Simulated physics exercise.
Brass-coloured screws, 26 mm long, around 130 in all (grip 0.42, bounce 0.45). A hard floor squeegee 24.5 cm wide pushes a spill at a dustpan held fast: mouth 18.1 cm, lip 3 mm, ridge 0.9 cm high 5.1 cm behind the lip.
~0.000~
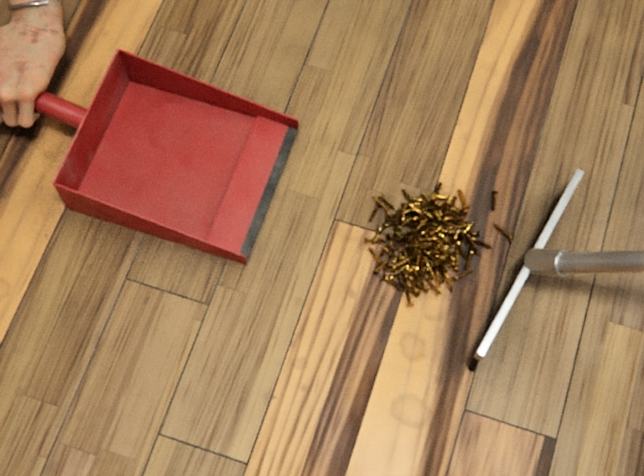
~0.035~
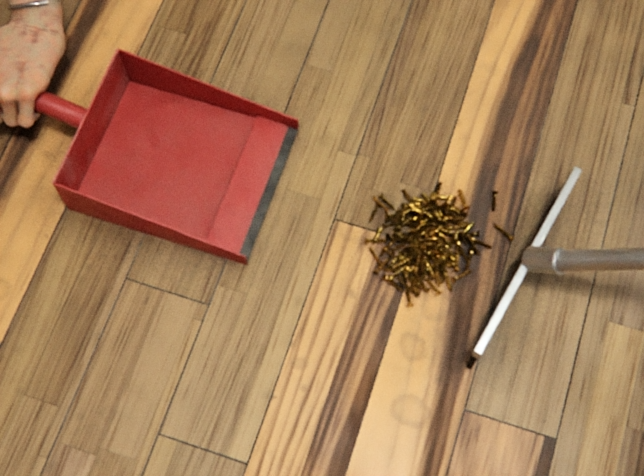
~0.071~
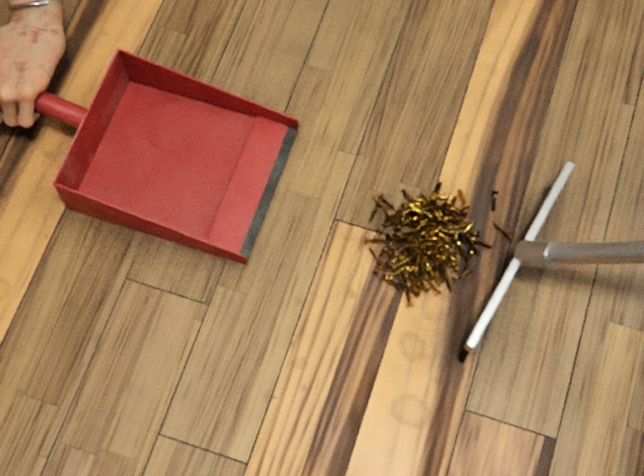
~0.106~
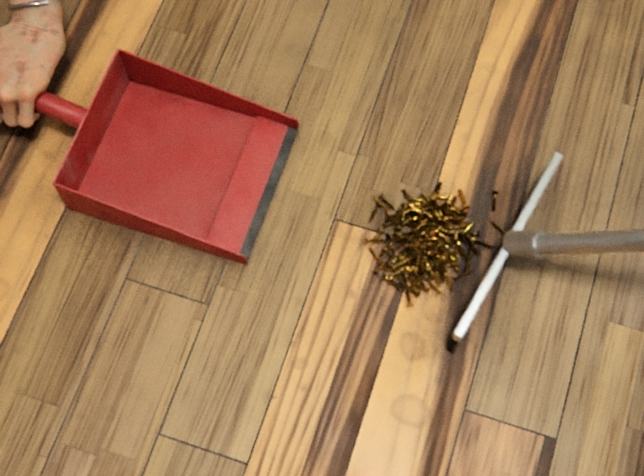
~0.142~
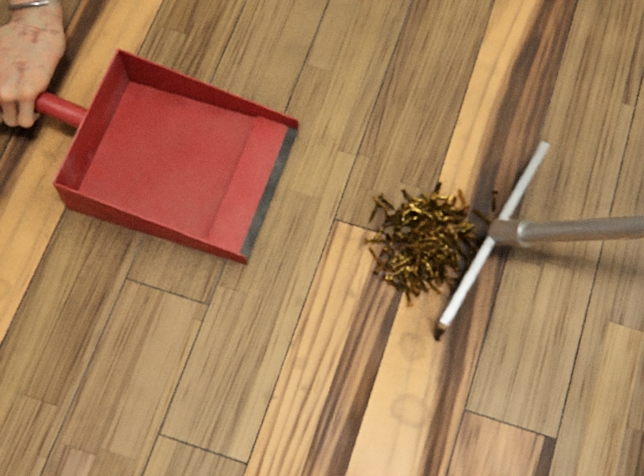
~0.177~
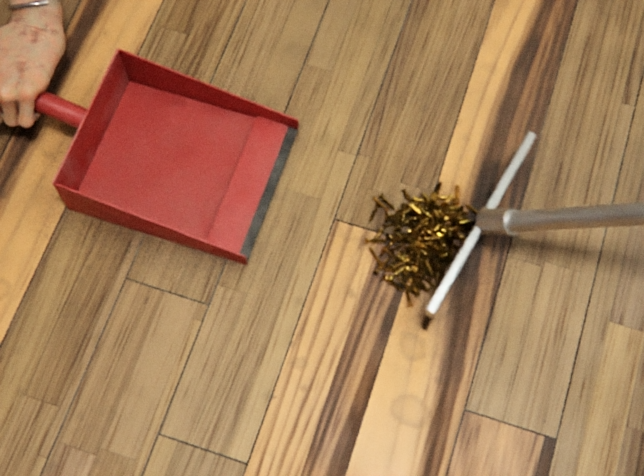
A squeegee slides left across the wooden floor and nudges the edge of a pile of brass-coloured screws.
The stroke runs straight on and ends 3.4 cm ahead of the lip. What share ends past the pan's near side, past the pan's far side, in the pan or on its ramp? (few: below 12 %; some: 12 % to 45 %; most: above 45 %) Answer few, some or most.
Near side: Few, far side: Some, pan: Few.
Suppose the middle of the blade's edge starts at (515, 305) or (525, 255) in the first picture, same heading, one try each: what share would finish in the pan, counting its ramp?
Some 5 and 10 per cent.
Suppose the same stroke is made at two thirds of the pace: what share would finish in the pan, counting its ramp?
Then about 10 per cent.
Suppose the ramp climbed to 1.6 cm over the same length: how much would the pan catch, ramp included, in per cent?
Then about 10 per cent.
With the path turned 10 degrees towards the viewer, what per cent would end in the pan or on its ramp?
It would be near 10 per cent.
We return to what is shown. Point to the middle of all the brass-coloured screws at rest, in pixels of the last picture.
Near (308, 151).
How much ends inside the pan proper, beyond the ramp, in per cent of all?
Roughly 0 per cent.
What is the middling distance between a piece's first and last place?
Some 18 cm.
After 0.37 s, middle of the blade 15 cm from the lip; 0 % over the lip, far side 5 %, near side 0 %.
After 0.49 s, middle of the blade 9 cm from the lip; 0 % over the lip, far side 20 %, near side 0 %.
After 0.75 s, middle of the blade 6 cm from the lip; 10 % over the lip, far side 35 %, near side 0 %.
By 1.3 s all is still; near side 0 %, far side 35 %, pan 5 %, in front of the lip or behind the blade 60 %.
